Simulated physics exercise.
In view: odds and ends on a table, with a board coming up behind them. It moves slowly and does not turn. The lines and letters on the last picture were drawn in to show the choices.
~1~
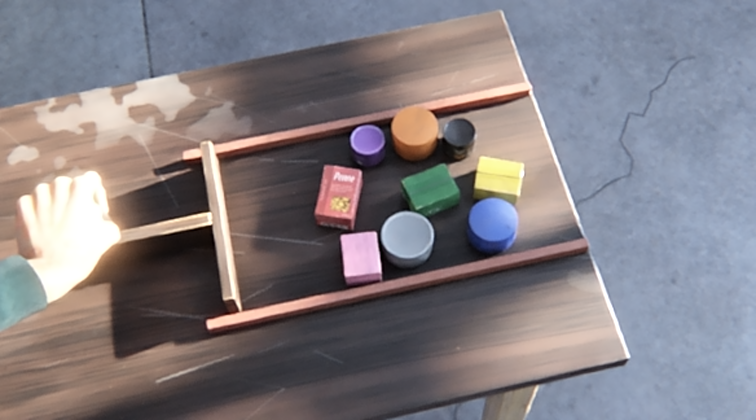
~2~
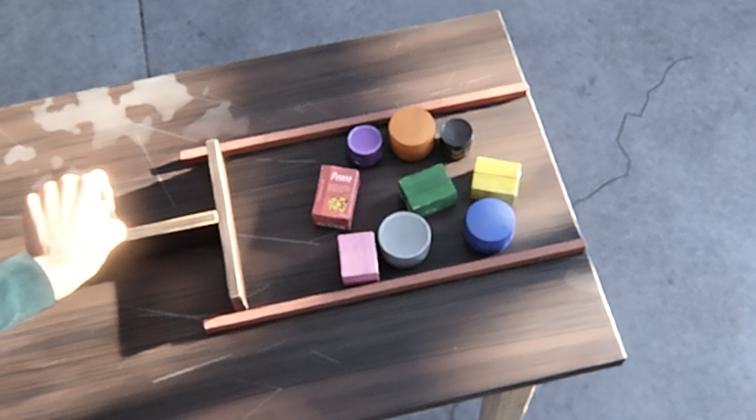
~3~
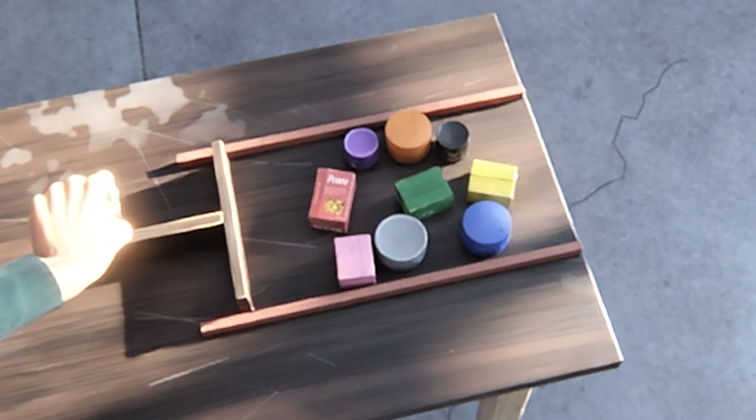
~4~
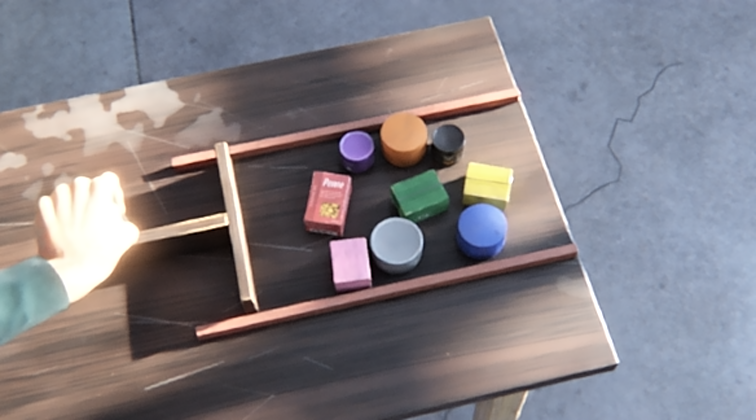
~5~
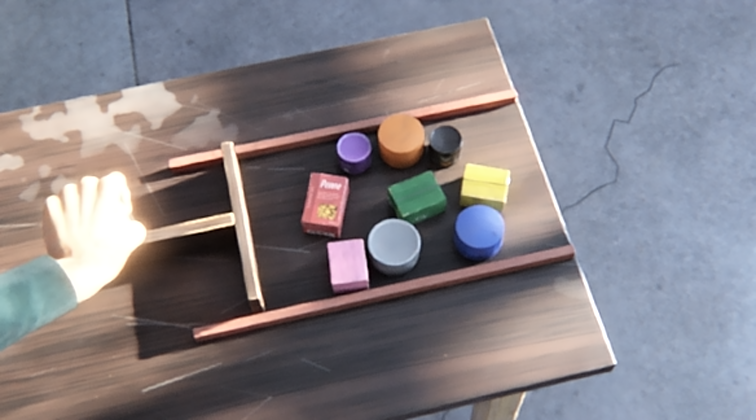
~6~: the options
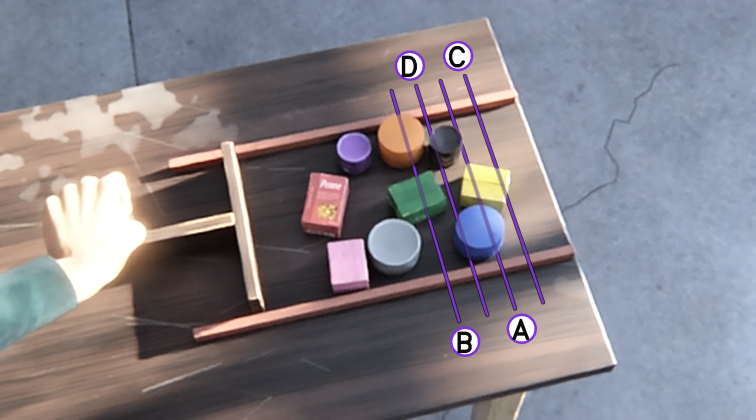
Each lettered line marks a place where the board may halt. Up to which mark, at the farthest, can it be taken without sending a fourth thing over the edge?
At A, and not beyond.
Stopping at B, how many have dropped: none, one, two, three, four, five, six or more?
In all, none.
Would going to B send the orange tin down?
No.
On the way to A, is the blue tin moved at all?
Yes.
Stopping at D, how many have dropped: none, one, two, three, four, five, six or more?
In all, two.
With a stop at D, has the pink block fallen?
No.
On the marked copy, A at (475, 187); B at (423, 198); C at (501, 181); D at (449, 192).
Taking A. A third of the way, board (326, 199); pink block (364, 263); grey jar (405, 246).
Two thirds of the way, board (411, 181); yellow box (521, 176); blue tin (539, 224).
When it is over, board (473, 168); blue tin over the edge; yellow box over the edge; two fallen.
As for the rest, B is within the limit but short; C drops six; D is within the limit but short.
